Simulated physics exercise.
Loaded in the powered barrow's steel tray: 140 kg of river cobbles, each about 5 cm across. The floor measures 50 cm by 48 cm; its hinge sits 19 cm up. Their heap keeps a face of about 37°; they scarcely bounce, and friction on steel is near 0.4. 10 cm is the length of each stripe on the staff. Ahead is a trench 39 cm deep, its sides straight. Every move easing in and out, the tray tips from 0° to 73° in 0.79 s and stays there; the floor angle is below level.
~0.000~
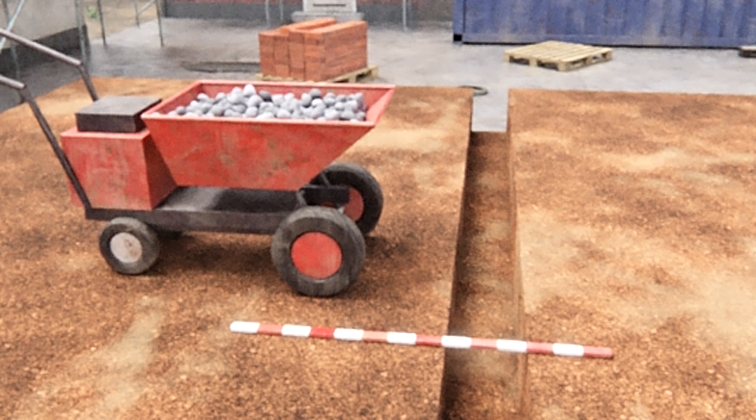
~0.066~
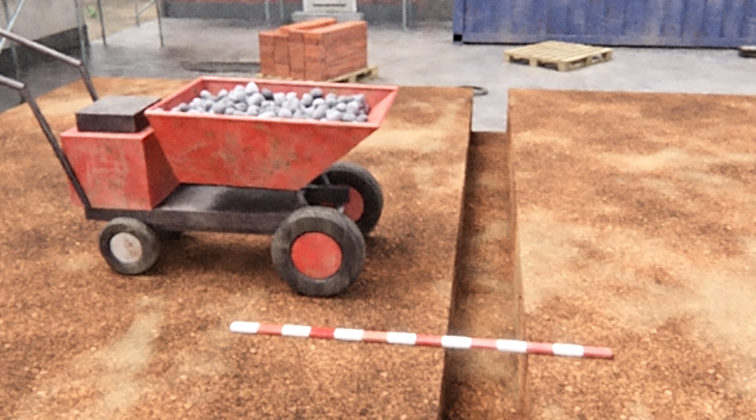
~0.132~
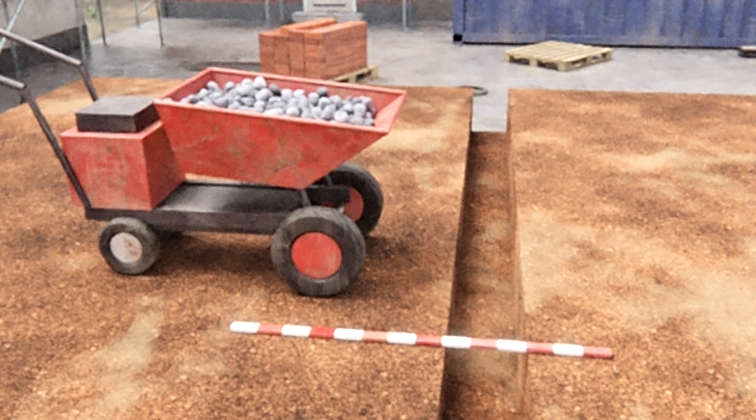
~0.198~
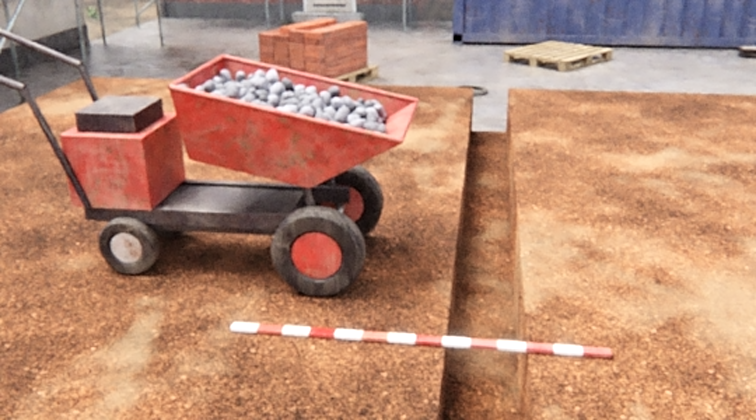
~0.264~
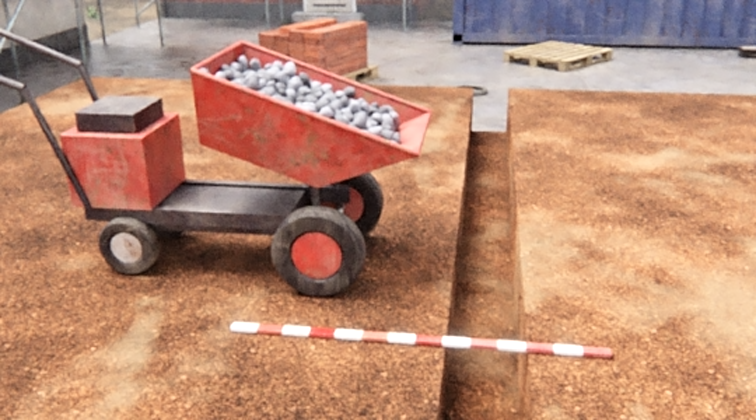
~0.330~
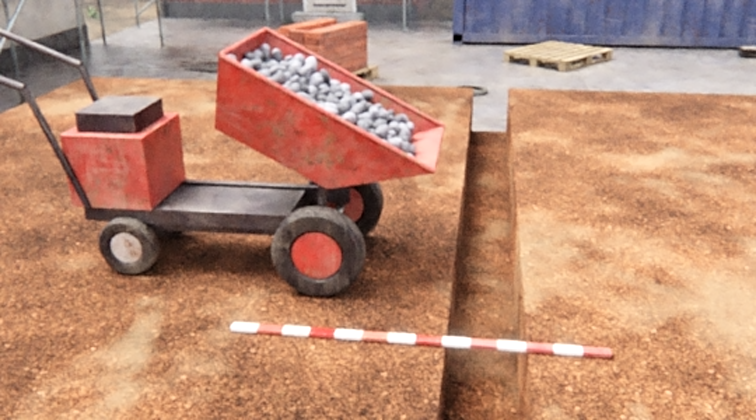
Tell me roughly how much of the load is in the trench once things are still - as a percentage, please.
I would put it at 64 %.
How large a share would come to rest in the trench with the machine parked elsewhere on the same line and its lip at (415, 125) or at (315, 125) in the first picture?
Near 20 and near 80 percent.
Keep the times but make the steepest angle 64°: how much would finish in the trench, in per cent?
Roughly 55% would end there.
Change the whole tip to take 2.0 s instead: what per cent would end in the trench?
It would be near 75 per cent.
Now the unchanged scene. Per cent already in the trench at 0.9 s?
By that point it's something like 35 in a hundred.
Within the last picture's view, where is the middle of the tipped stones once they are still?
Their middle is at about (504, 327).
After 0.6 s the floor is at 61°; 100 % in the tray; the foremost stones are at (472, 217).
After 0.9 s the floor is at 73°; 51 % in the tray, 36 % in the trench, 13 % past the trench; the foremost stones are at (565, 267).
After 1.2 s the floor is at 73°; 4 % in the tray, 60 % in the trench, 36 % past the trench; the foremost stones are at (752, 309).
After 3.2 s the floor is at 73°; 0 % in the tray, 64 % in the trench, 36 % past the trench; the foremost stones are past the picture's edge.
